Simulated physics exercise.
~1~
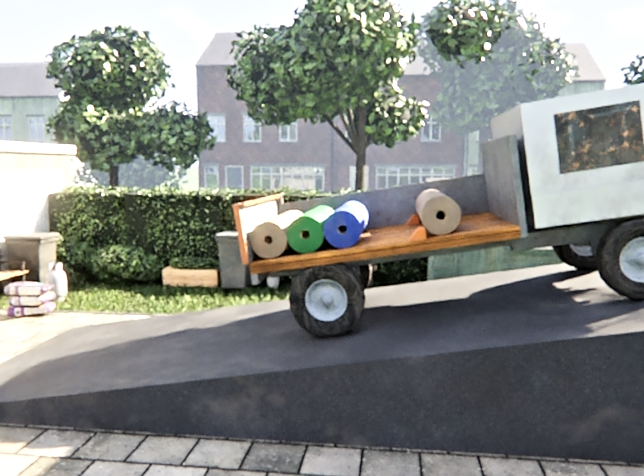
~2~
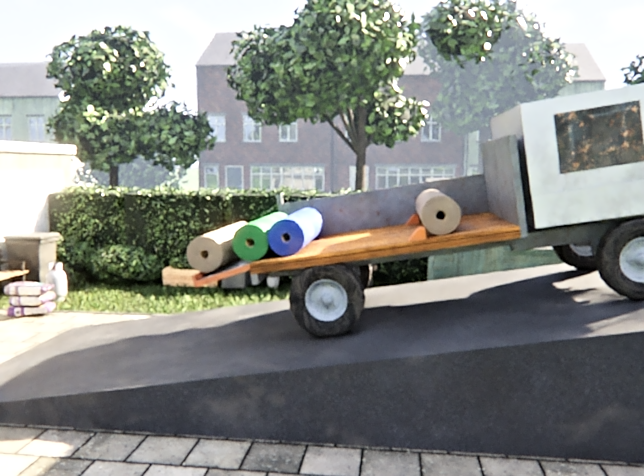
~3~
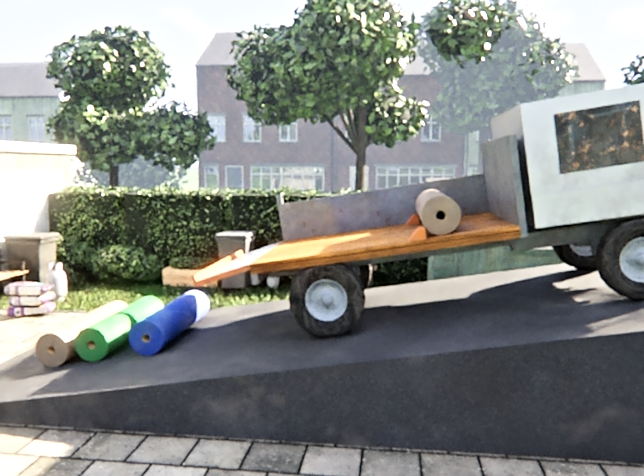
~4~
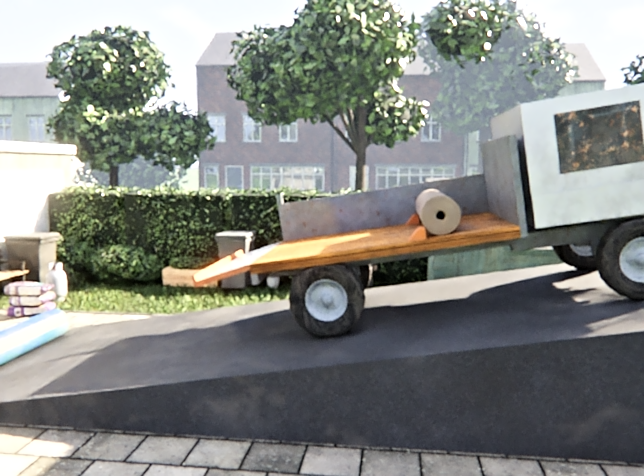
On a sloping road beside a hedge, a parked pick-up's tailgate swings down, and beige, green and blue rolls roll left off the open bed onto the slope and continue downhill to the left edge, while another beige roll stays on the bed behind an orange chock.
